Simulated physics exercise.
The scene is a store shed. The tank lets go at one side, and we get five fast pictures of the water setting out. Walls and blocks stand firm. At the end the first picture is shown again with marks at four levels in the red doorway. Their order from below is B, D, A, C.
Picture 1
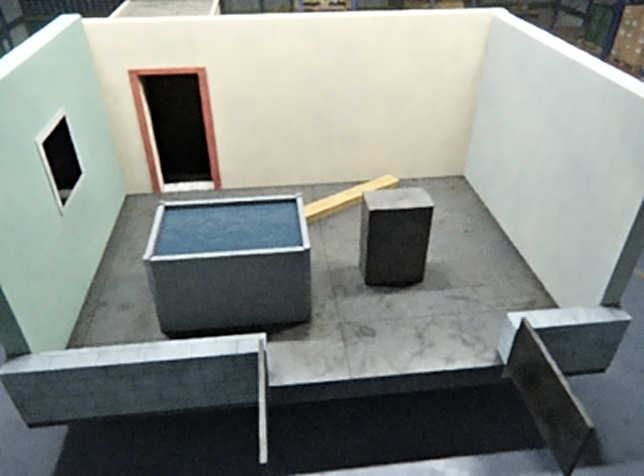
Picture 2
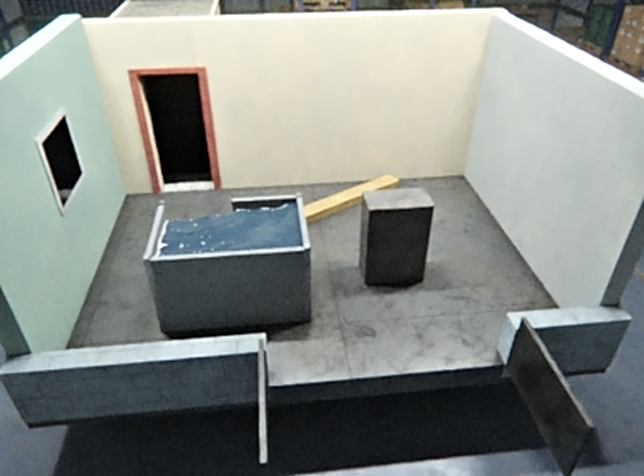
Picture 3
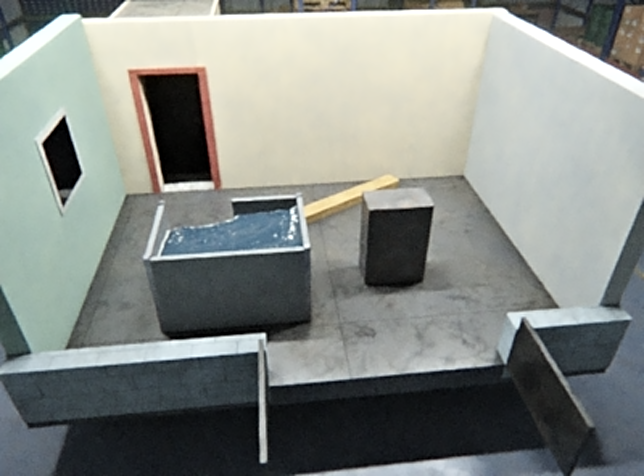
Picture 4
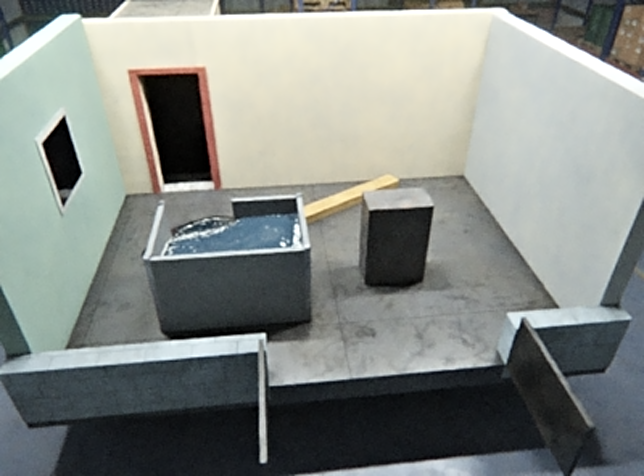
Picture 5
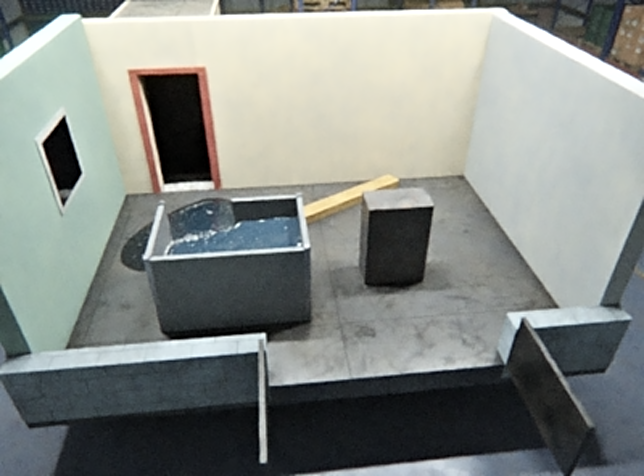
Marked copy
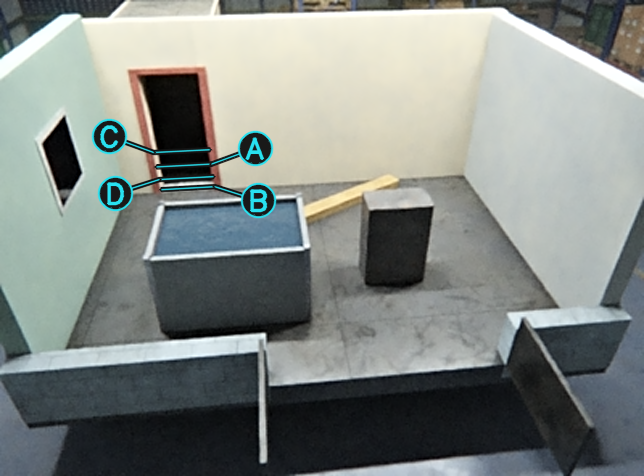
In a store shed with a red doorway, a grey tank full of blue water stands beside a dark block and a yellow plank. The water drops and churns, its surface sinking unevenly inside the walls, and then a dark, rippling sheet spreads across the floor behind the tank, towards the left.
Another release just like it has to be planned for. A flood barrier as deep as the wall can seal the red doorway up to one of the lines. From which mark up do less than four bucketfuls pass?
A.
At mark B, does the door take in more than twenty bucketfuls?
Yes.
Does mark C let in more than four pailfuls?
No, that is safe.
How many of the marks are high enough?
Two of the four.
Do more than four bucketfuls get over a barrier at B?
Yes, it does.
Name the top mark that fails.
That is mark D.
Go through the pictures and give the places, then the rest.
Water in the tank at rest, its middle at (231, 230); foot of the red doorway at (188, 191); open gate at (389, 320), in the first picture.
Water covers 1 % of the ground, its front hidden from here, in the second picture.
Water covers 3 % of the ground, its front hidden from here, in the third picture.
Water covers 8 % of the ground, its front hidden from here, in the fourth picture.
Front seen at (204, 201), 15 % of the ground wet, in the fifth picture.
On the marked copy, A at (184, 165); B at (188, 188); C at (181, 151); D at (186, 178); from the bottom up B, D, A, C.
Choosing A, a splash gets over, under a bucket.
Choosing B, dozens of bucketfuls pour in.
Choosing C, nothing gets over.
Choosing D, about 11 bucketfuls get in.
